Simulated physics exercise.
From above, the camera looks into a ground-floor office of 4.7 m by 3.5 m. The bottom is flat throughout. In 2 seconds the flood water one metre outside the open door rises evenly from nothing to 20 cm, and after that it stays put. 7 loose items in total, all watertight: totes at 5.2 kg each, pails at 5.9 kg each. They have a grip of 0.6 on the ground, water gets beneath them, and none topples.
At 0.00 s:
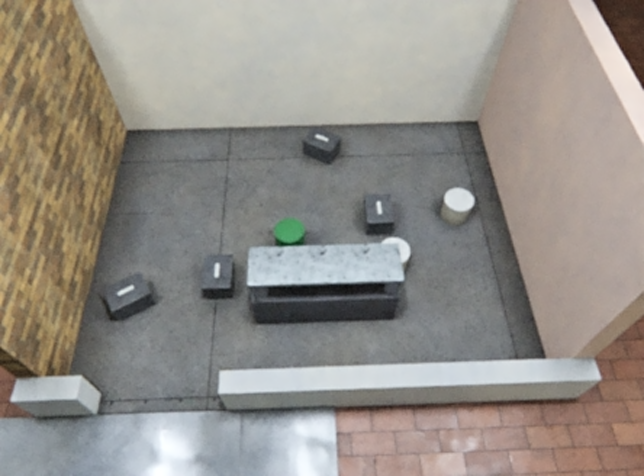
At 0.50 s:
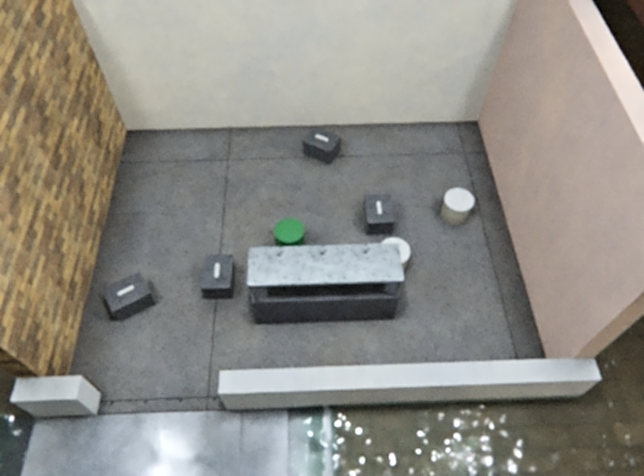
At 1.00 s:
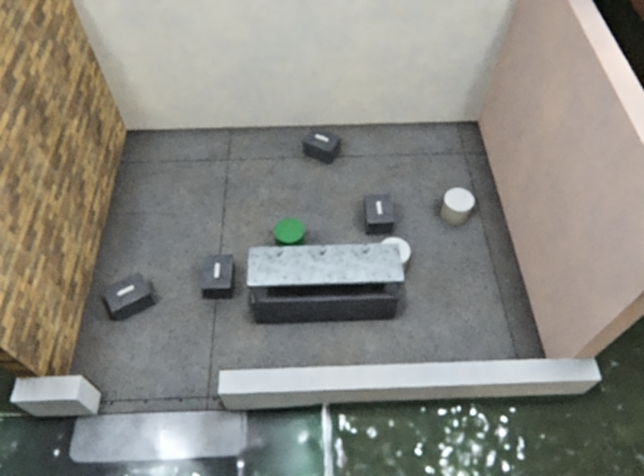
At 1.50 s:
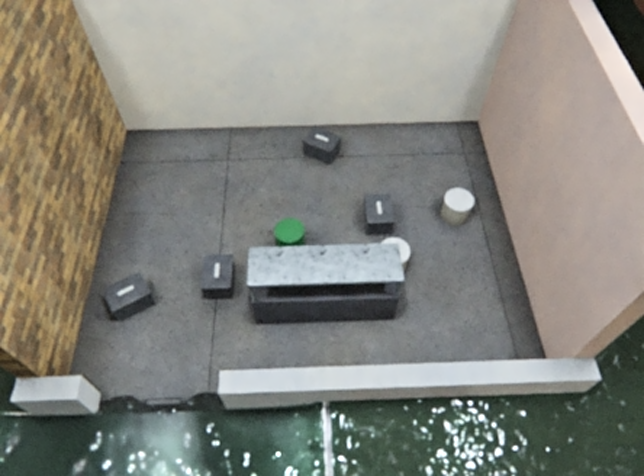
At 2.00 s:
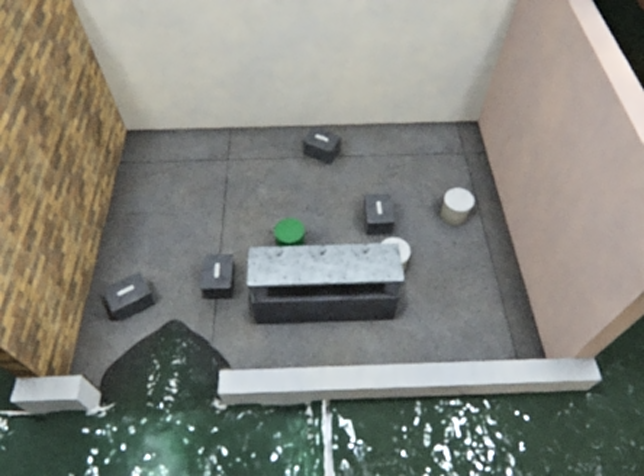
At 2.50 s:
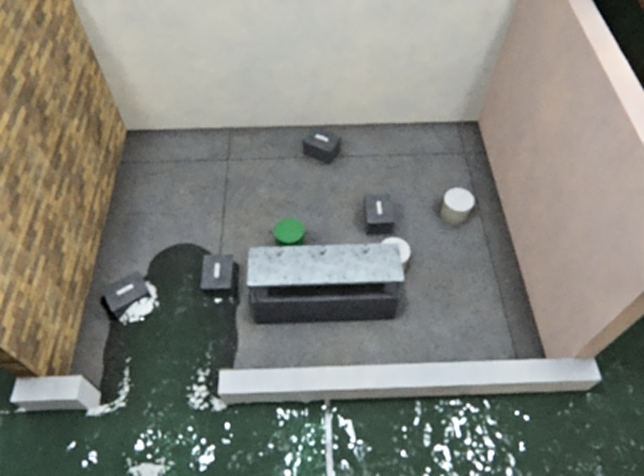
Water spreads across the ground outside, then enters through the front gap toward the dark totes.
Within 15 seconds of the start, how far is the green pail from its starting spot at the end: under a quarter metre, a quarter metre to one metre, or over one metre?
It's going to remain roughly in place.
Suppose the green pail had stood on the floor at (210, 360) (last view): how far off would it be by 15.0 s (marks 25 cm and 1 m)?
Well, it gets shoved far.
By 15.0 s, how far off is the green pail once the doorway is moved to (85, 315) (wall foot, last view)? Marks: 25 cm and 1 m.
The green pail ends up a great distance away.
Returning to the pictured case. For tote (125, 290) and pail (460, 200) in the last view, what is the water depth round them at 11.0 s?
Close to 15 and 6 centimetres.
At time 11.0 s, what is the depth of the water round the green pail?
Roughly 4 cm.
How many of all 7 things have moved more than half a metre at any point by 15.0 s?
Count: 6.
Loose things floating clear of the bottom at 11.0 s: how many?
Of them, 4.
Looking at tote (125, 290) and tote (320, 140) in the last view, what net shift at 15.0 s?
In turn: 450 cm, 250 cm.
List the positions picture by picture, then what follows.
In the first frame, the green pail at (290, 230), on the bottom; water covers 0.0 m2; 0 of 7 have shifted.
In the second frame, the green pail at (290, 230) rests on the ground; 0.0 m2 under water; 0 of 7 have shifted.
In the third frame, the green pail at (290, 230) rests on the ground; 0.0 m2 under water; 0 of 7 have shifted.
In the fourth frame, the green pail at (290, 230) rests on the ground; 0.0 m2 under water; 0 of 7 have shifted.
In the fifth frame, the green pail at (290, 230), on the bottom; 0.6 m2 under water; 0 of 7 have shifted.
In the sixth frame, the green pail at (290, 230) rests on the ground; water covers 1.6 m2; 0 of 7 have shifted.
After 3.5 s the green pail is near (290, 230), 0.0 m from its start, aground; 0 afloat.
After 6.8 s the green pail is near (290, 230), 0.0 m from its start, aground; 2 afloat.
After 11.0 s the green pail is near (290, 230), 0.0 m from its start, aground; 4 afloat.
After 15.0 s the green pail is near (290, 230), 0.0 m from its start, aground; 5 afloat.
